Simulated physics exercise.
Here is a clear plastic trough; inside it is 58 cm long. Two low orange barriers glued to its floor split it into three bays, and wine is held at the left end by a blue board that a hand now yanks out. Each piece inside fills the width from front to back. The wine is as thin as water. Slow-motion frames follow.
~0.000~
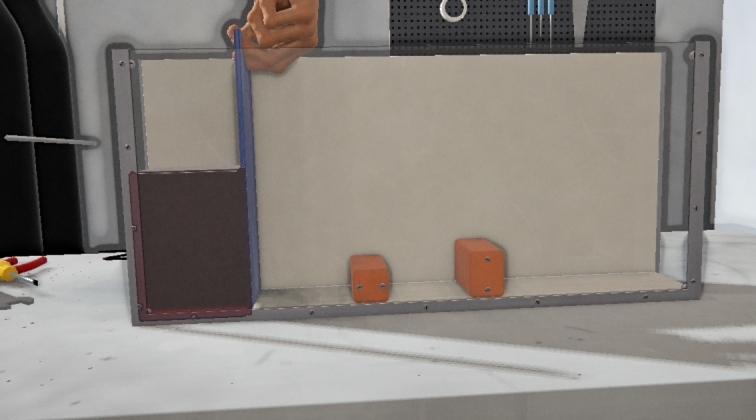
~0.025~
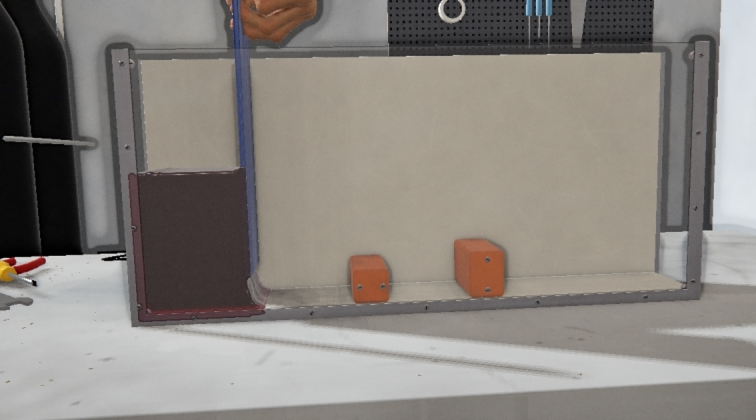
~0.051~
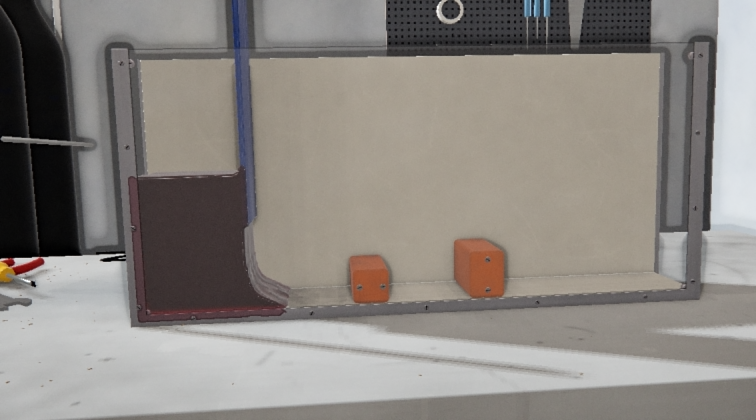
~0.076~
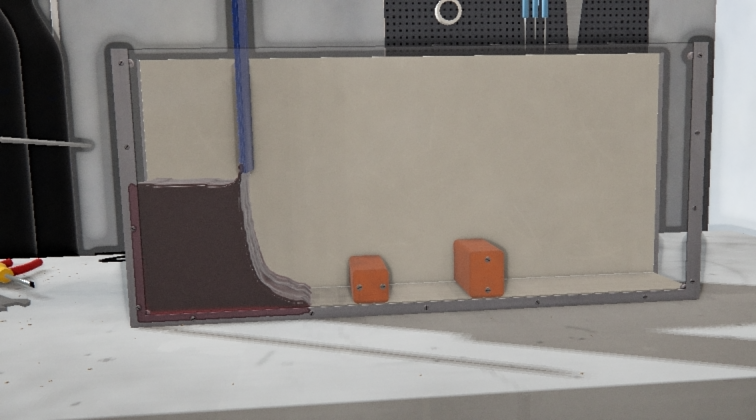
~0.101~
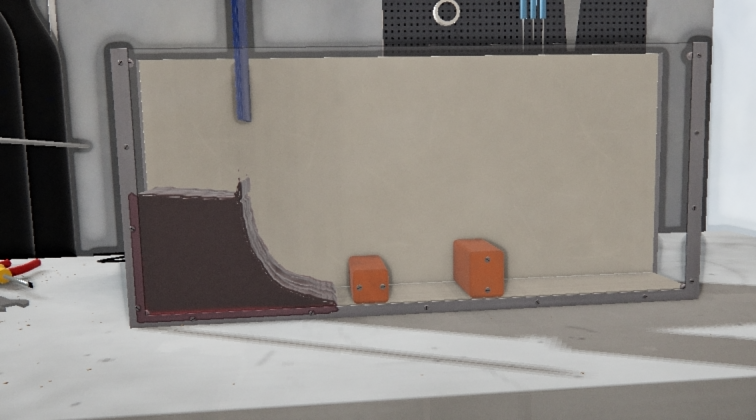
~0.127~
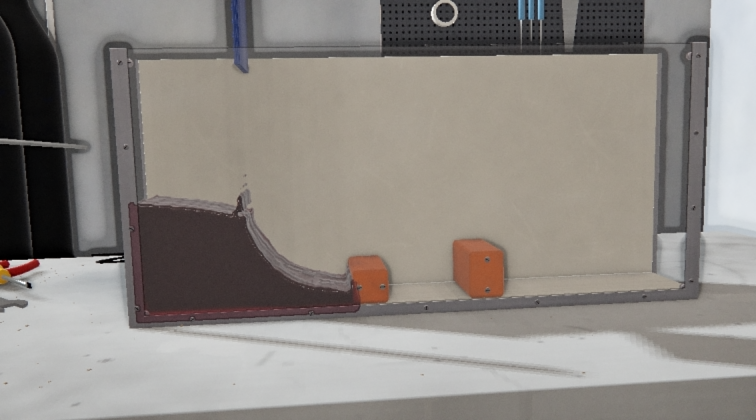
At the start, dark wine stands behind a blue board at the left end of a clear trough, with two orange blocks on the floor to the right. A hand pulls the board upward, and the wine slumps and spreads right along the bottom in a curved slope, reaching the nearer block.
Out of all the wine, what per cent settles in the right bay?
About 18 per cent.
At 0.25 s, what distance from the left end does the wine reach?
About 30 cm.
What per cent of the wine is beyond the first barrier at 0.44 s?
About 38 per cent.
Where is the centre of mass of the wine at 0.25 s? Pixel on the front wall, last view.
Near (272, 266).
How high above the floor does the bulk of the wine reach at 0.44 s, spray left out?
About 18.5 cm.
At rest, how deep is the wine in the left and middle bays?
About 4.0 cm and 4.0 cm.
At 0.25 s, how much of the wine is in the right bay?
Some 0 per cent.
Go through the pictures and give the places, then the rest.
Level at the left end (144, 174); front at (247, 307); board bottom (250, 307); the first barrier (broad) has its top at (371, 272); the second barrier (broad) has its top at (488, 253), in the first picture.
Level at the left end (144, 175); front at (262, 306); board bottom (248, 276), in the second picture.
Level at the left end (144, 179); front at (282, 306); board bottom (246, 225), in the third picture.
Level at the left end (144, 187); front at (307, 305); board bottom (243, 172), in the fourth picture.
Level at the left end (144, 196); front at (334, 303); board bottom (240, 118), in the fifth picture.
Level at the left end (144, 207); front at (353, 303); the board is clear, in the sixth picture.
Then, 0.25 s in, the shares are 85, 15 and 0 per cent from left to right.
Then, 0.44 s in, the shares are 61, 23 and 16 per cent from left to right.
Then, 0.78 s in, the shares are 54, 28 and 18 per cent from left to right.
Finally, the split from left to right is 58, 24 and 18 per cent.
